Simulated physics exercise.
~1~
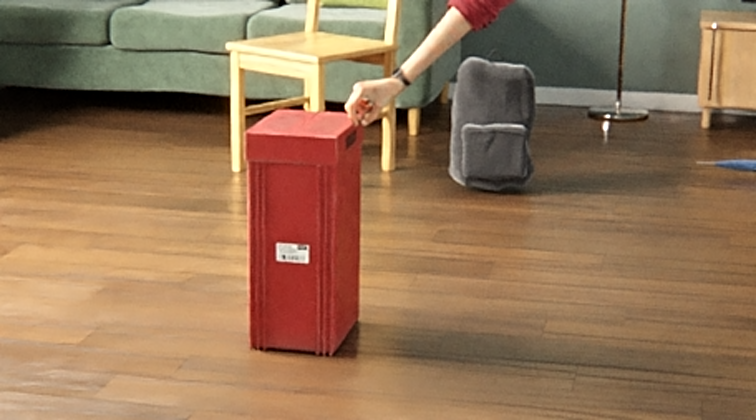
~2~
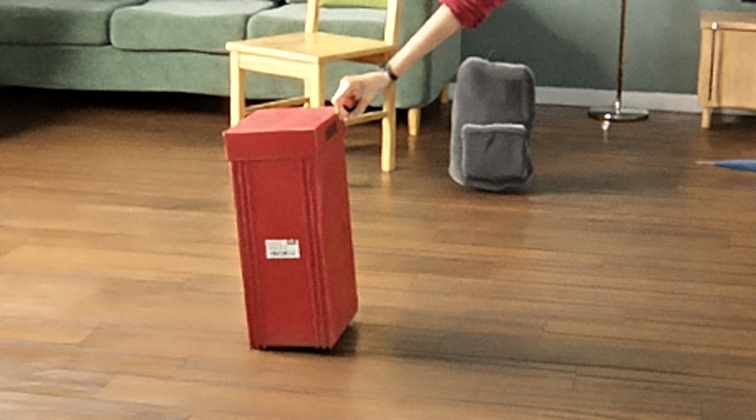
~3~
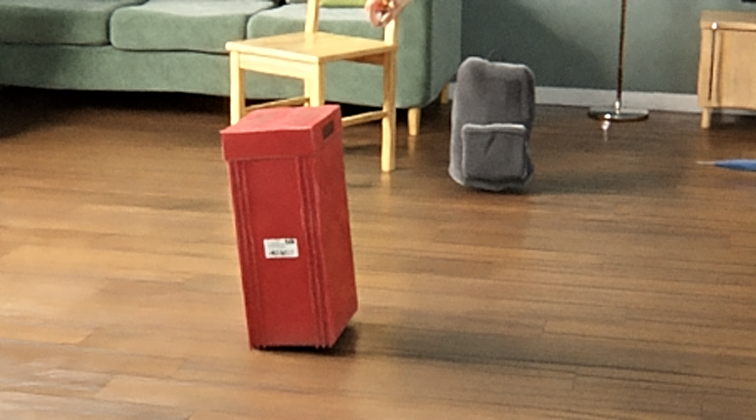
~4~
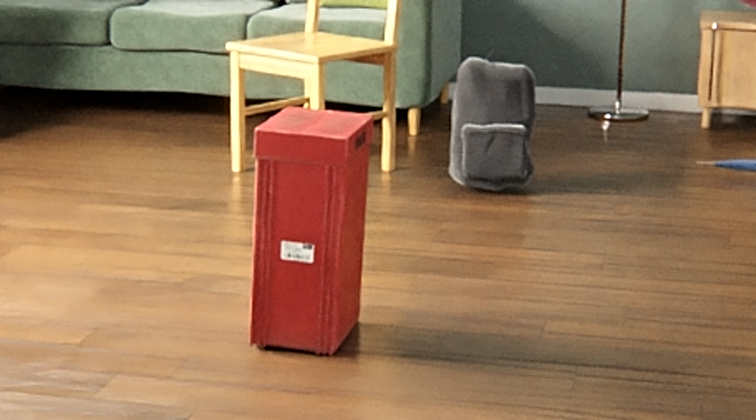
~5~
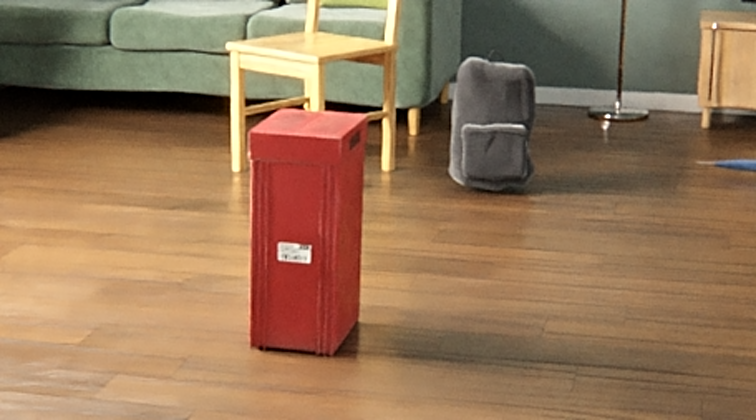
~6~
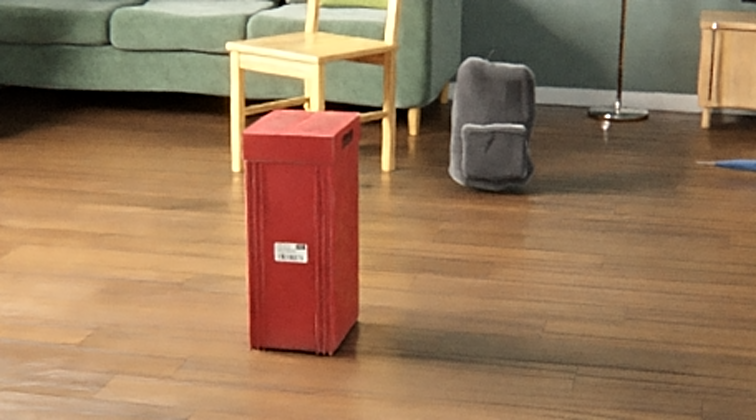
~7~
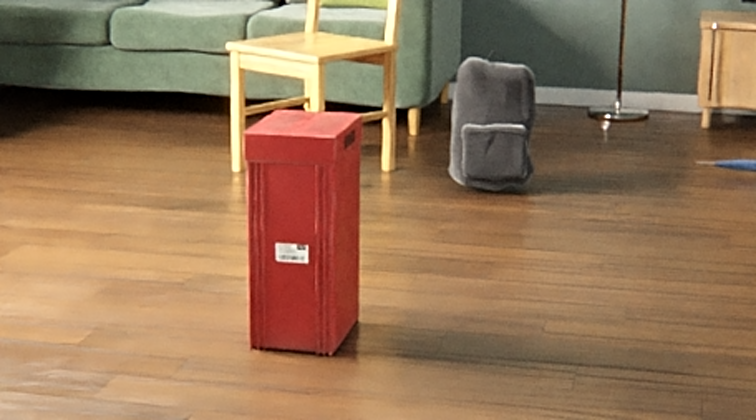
A tall red tote with a lid and a small white label stands on a brown wooden floor in a living room, seen from the front and slightly above by a still camera. Behind it are a green sofa and a pale wooden chair, with a grey backpack to the right. A hand reaching from a red sleeve holds the tote's top edge and tips it to the left. The hand lets go and draws away, and the leaning tote swings back to the right. It rocks slightly and settles upright on its base.
